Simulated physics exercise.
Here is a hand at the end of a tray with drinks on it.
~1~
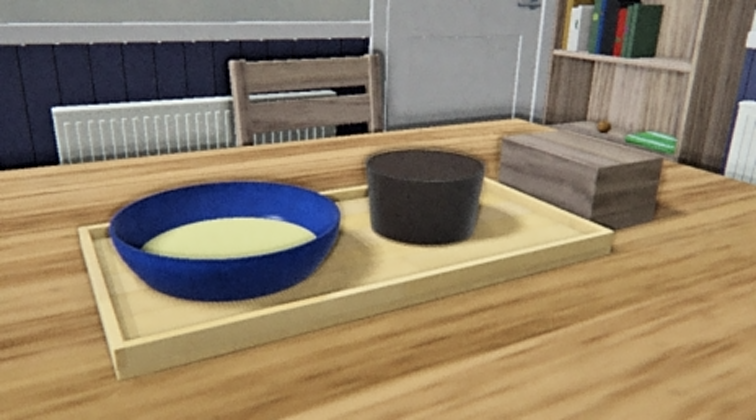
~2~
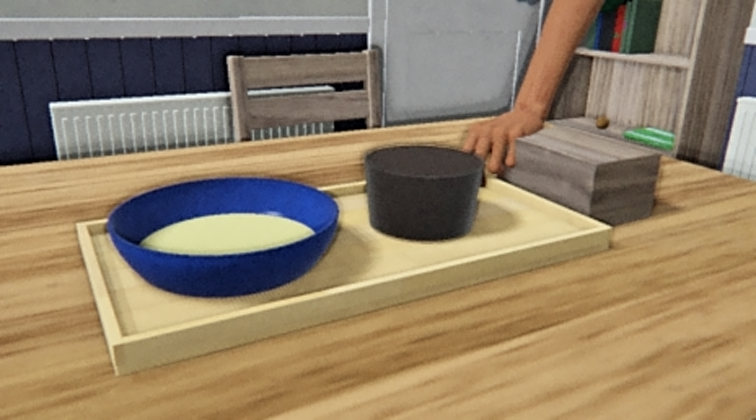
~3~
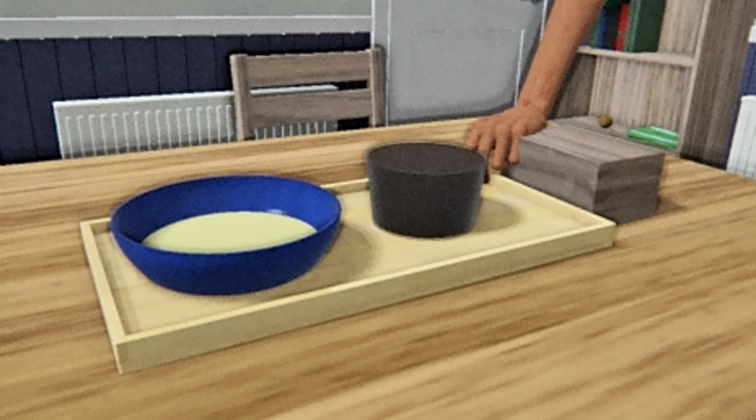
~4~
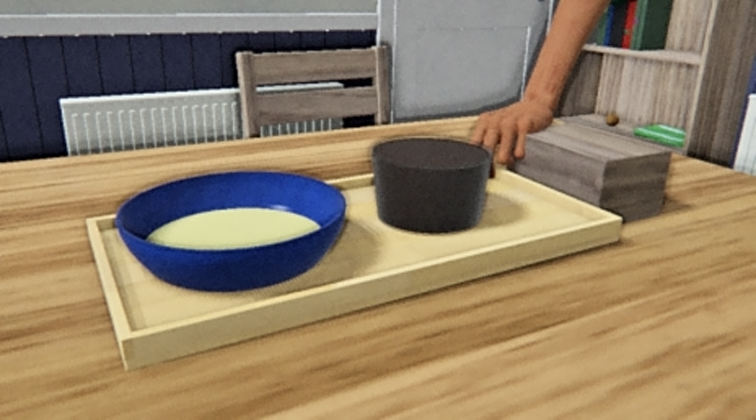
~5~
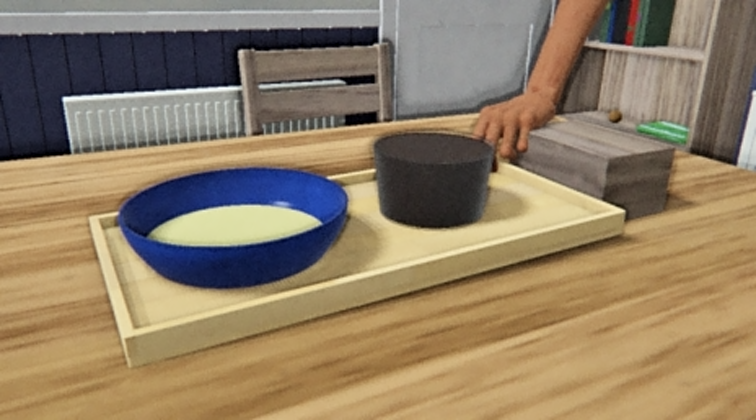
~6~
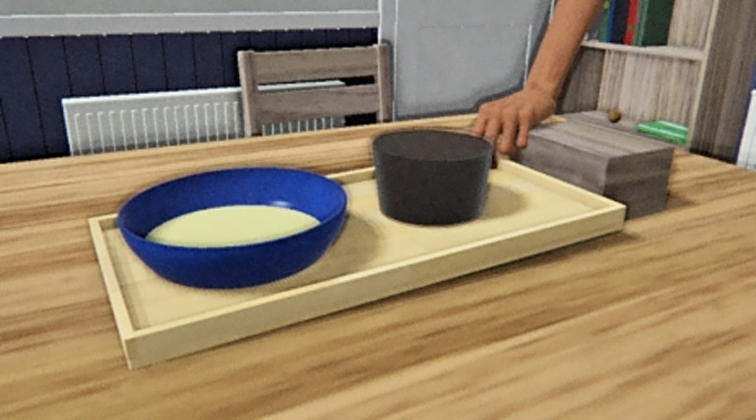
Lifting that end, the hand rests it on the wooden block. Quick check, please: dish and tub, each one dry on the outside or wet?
On the left the dish: Does not run over, on the right the tub: Runs over.
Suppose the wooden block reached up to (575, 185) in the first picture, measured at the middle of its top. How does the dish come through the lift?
Prediction: Keeps every drop.
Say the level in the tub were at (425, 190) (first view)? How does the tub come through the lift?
Note: Contents retained.
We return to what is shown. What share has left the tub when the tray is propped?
About 12 %.
Next, the tray slopes by about 6°; dish, its rim is dry; tub, it has slopped over.
After that, the tray slopes by about 12°; dish, its rim is dry; tub, it has slopped over.
Finally, the tray slopes by about 10°, resting on the wooden block; dish, its rim is dry; tub, it has slopped over.
